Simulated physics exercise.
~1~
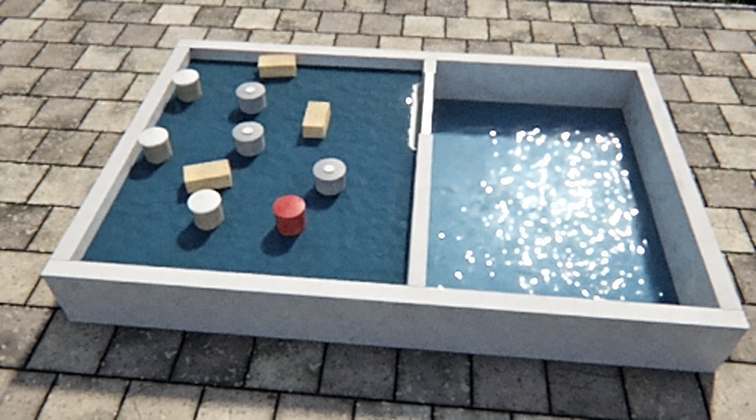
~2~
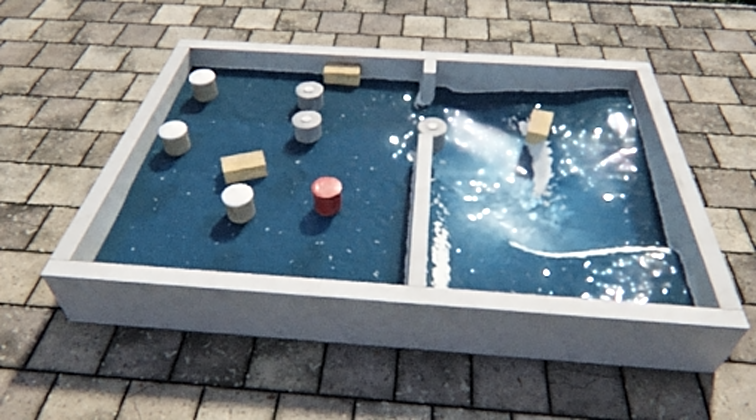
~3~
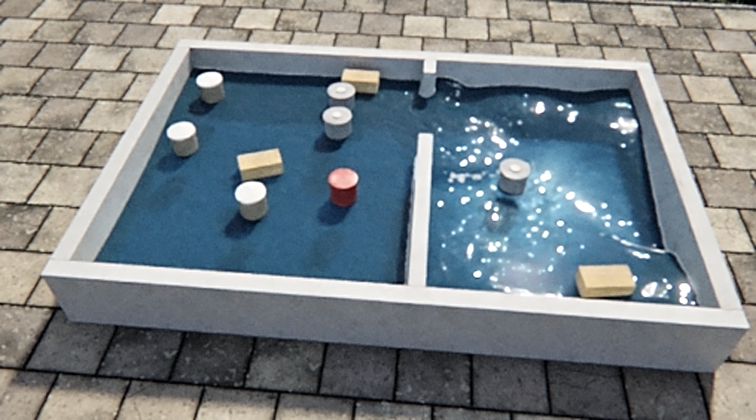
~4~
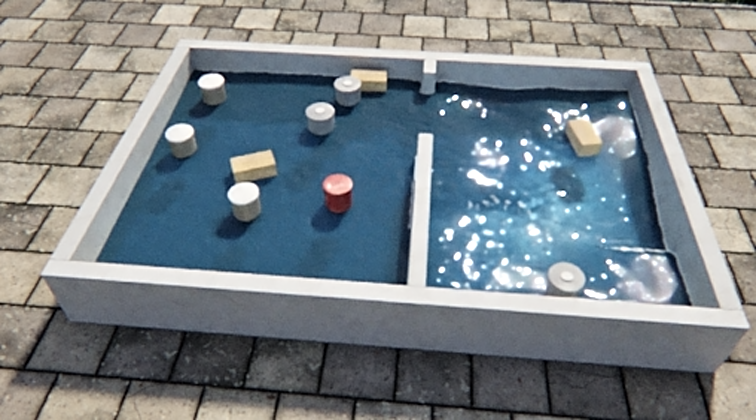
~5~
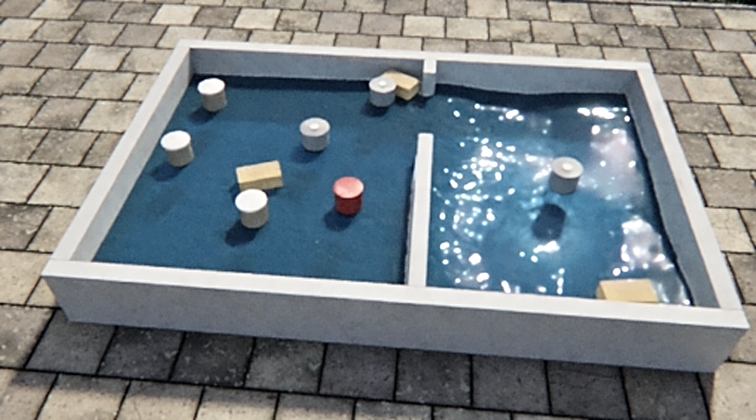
A wooden block and a gray pail swept through the gap into the right side of a divided water basin and bobbed around there, while the red pail drifted right but ended still floating left of the wall with the others.
